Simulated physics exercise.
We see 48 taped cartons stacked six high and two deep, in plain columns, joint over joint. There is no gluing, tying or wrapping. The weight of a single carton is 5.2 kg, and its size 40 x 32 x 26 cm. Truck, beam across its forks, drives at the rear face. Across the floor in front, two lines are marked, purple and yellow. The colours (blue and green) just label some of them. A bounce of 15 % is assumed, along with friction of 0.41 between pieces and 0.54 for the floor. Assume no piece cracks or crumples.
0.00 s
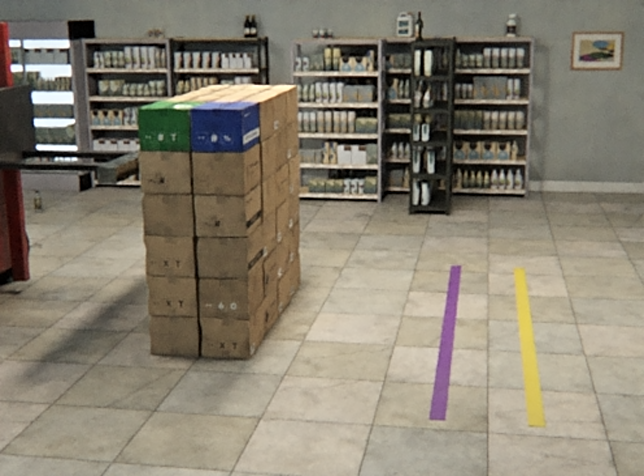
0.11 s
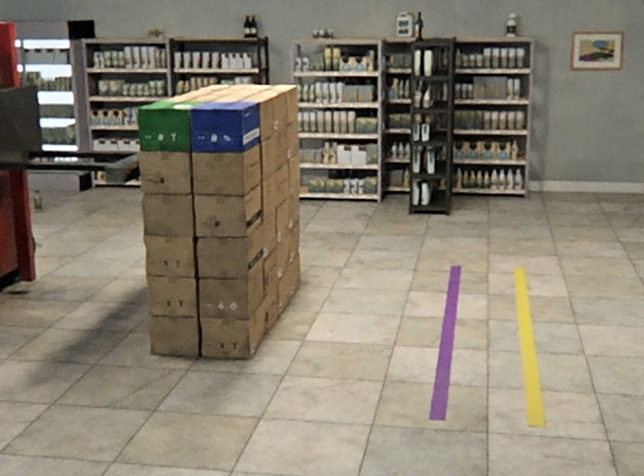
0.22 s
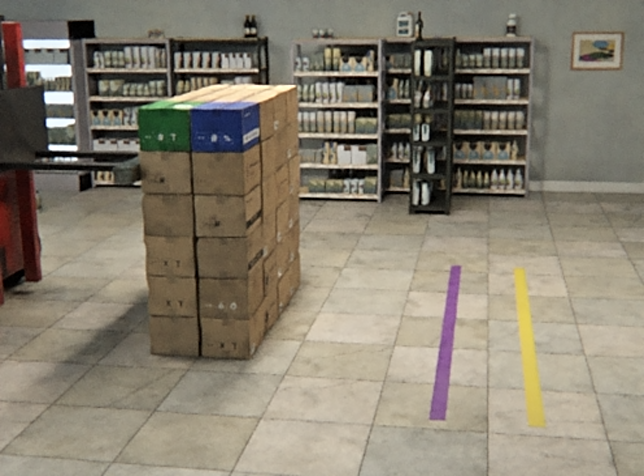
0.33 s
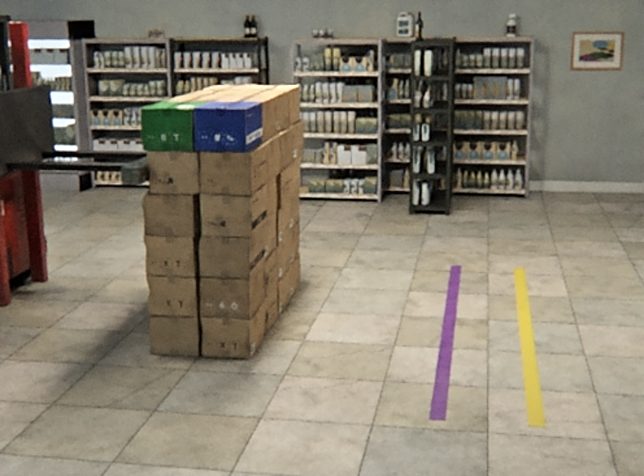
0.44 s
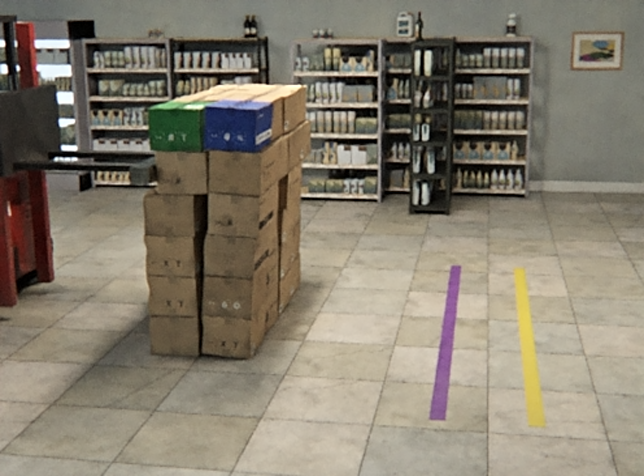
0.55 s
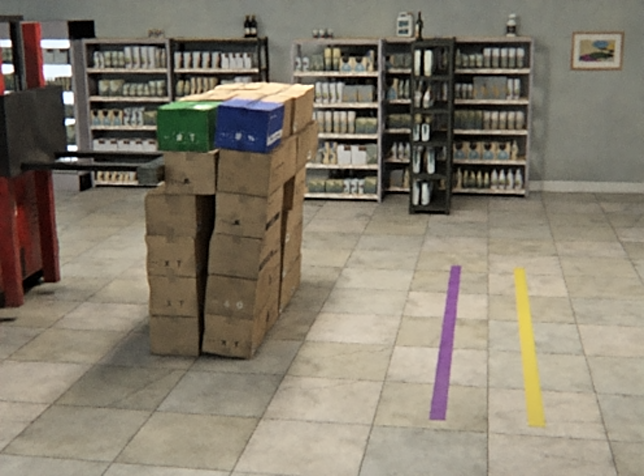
In the video, a red forklift at left moves right toward a tall stack of cartons, and the upper cartons, including the green and blue ones, shift and lean slightly right while the purple and yellow floor lines remain clear.
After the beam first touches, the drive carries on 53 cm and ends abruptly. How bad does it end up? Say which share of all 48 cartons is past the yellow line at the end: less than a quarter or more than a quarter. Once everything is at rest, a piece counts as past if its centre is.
The share is fewer than one in four.
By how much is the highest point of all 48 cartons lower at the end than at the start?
The top ends up some 50 cm lower.
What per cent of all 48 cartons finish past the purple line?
Roughly 25 % of them end up there.
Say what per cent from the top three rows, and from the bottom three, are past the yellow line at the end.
Top: 30%, bottom: 0%.
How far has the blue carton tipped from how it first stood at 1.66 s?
Measured against how it began, the tilt is near 80 degrees.
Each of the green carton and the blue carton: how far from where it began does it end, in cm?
Net displacement (cm, approx.): Green = 190; blue = 260.
Around 1.18 s, none of the 48 cartons past the yellow line, 38 disturbed; green carton tipped 34°, 11 cm lower; blue carton tipped 27°, 8 cm lower.
Around 1.66 s, none of the 48 cartons past the yellow line, 38 disturbed; blue carton on its side; green carton tipped 30°, 92 cm lower.
Finally (3.6 s), 7 of the 48 cartons past the yellow line; green carton on its side; blue carton on its side. That is 15 per cent. Seen by the last camera, middles, green carton near (422, 301), blue carton near (596, 343).
